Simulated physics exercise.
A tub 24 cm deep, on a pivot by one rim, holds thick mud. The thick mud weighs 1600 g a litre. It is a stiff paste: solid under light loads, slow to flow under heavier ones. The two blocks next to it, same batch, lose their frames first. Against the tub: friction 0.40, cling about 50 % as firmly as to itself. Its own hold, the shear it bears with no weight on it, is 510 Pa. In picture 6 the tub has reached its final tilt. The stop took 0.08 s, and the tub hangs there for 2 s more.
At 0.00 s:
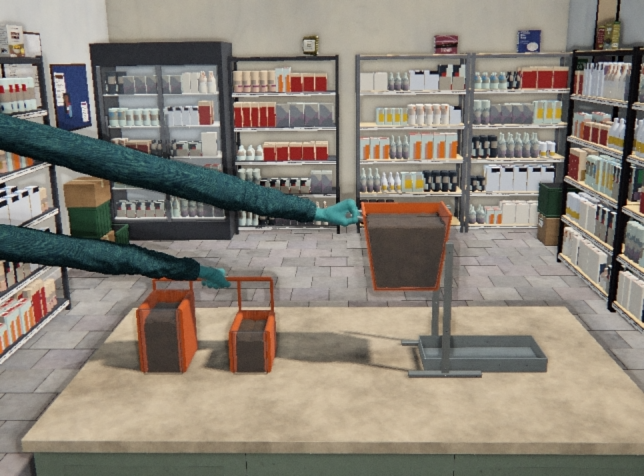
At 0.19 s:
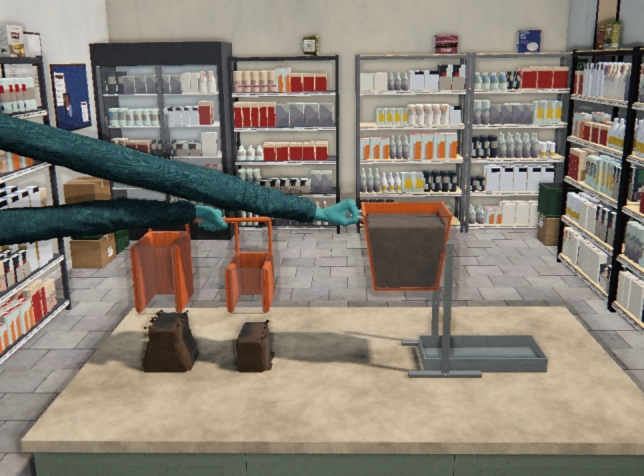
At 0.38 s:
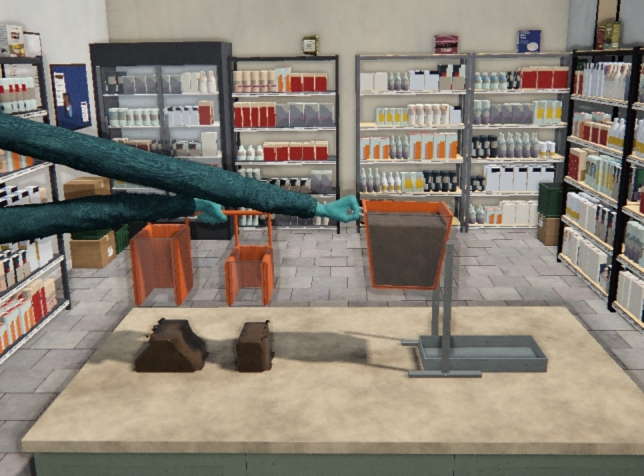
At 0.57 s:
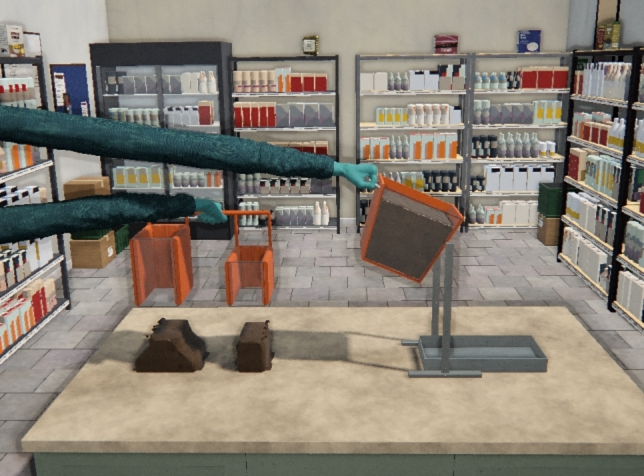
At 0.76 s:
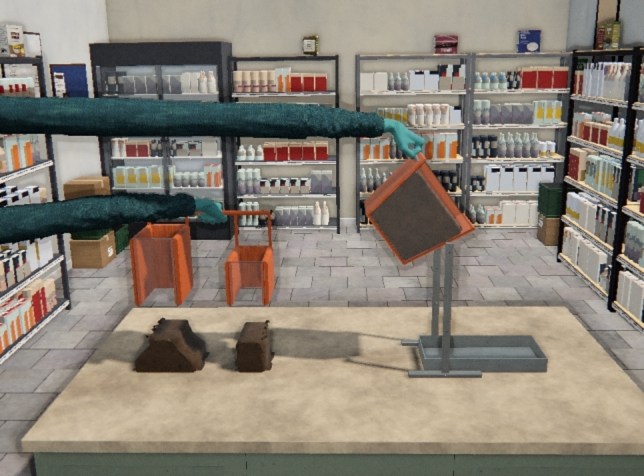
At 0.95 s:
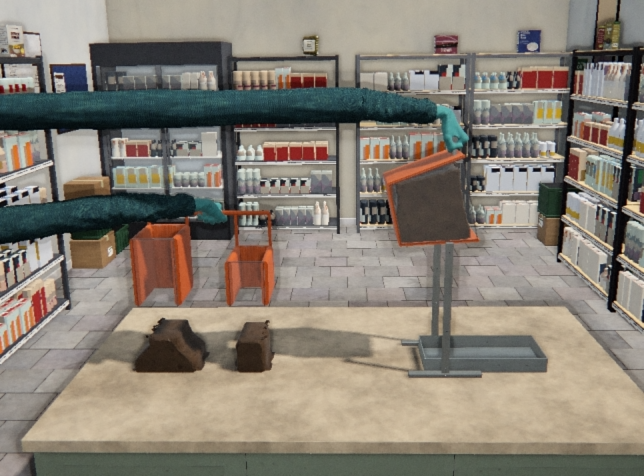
To begin with, two gloved hands hold orange containers of dark mud over a table in a shop. The left hand lifts two open casings off two brown blocks, and the larger block slumps lower while the smaller keeps its shape; then the right hand swings the tub steeply over clockwise.
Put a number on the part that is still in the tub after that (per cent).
About 57 %.
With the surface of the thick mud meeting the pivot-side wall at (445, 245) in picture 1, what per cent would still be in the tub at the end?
It would be near 85 %.
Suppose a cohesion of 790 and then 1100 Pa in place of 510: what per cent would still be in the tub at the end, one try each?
In that order: 90 %, 100 %.
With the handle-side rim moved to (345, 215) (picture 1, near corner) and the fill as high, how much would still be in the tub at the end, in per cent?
It would be near 45 %.
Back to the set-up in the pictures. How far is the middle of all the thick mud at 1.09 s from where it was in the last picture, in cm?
Roughly 4 cm.
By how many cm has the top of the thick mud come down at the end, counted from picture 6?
About 11 cm.
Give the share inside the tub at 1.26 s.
Near 70 %.
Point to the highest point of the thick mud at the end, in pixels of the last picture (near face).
Around (438, 204).
After 1.09 s, the tub is at 78 degrees and holds 91 %.
After 1.26 s, the tub is at 78 degrees and holds 68 %.
After 1.43 s, the tub is at 78 degrees and holds 59 %.
After 1.60 s, the tub is at 78 degrees and holds 57 %.
After 2.95 s, at the end, the tub is at 78 degrees and holds 57 %.
